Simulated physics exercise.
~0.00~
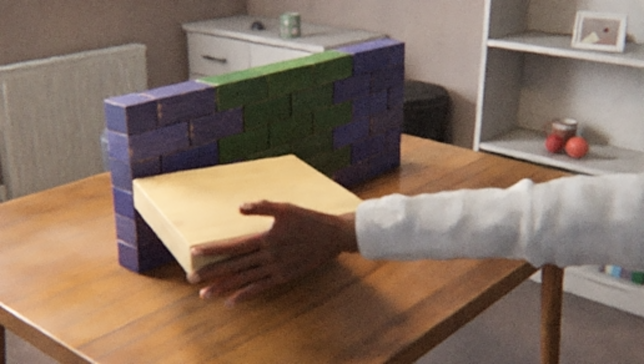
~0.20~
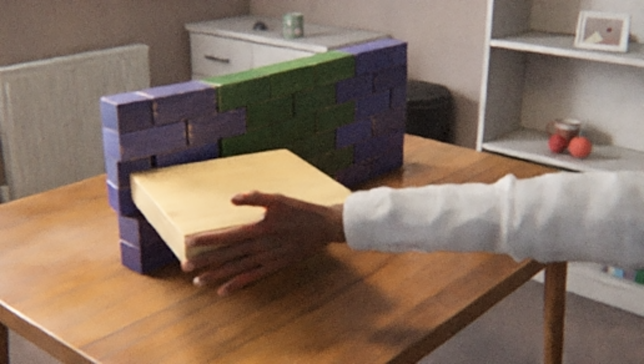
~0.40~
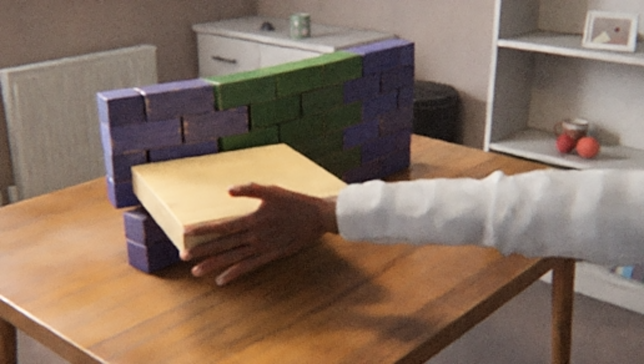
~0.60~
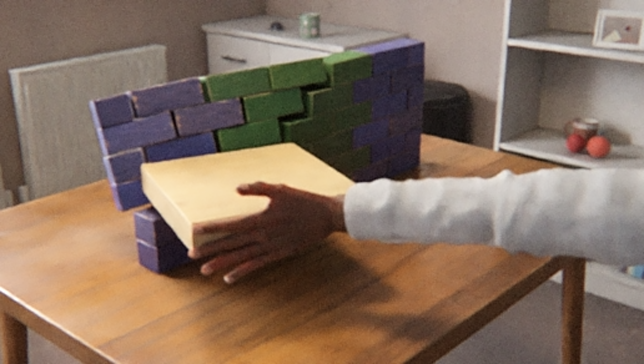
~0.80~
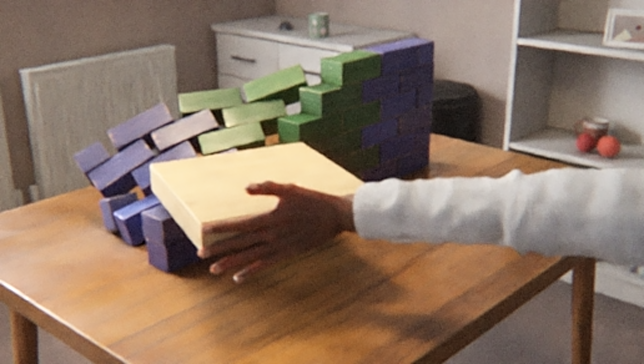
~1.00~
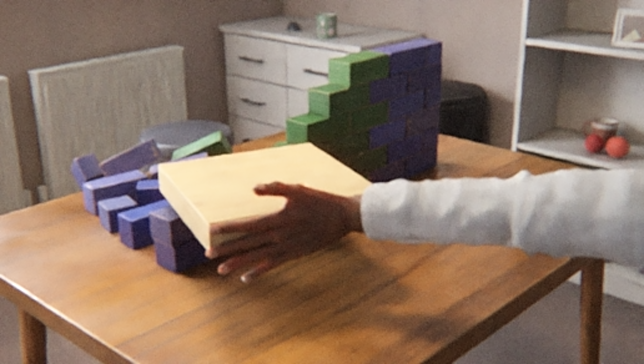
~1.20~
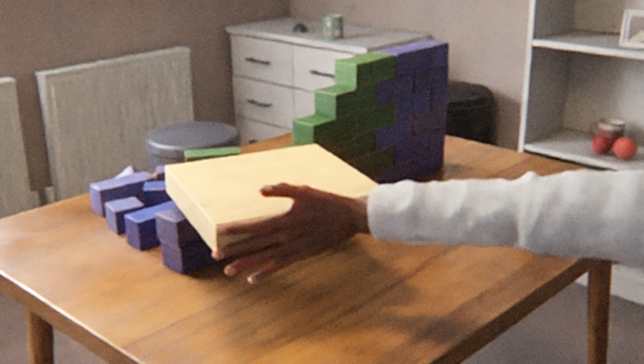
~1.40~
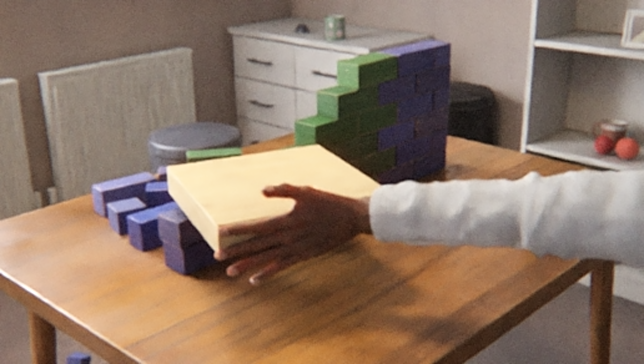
On a wooden table, a hand pushing a pale wooden slab into a purple-and-green block wall, toppling the left end, right end standing.
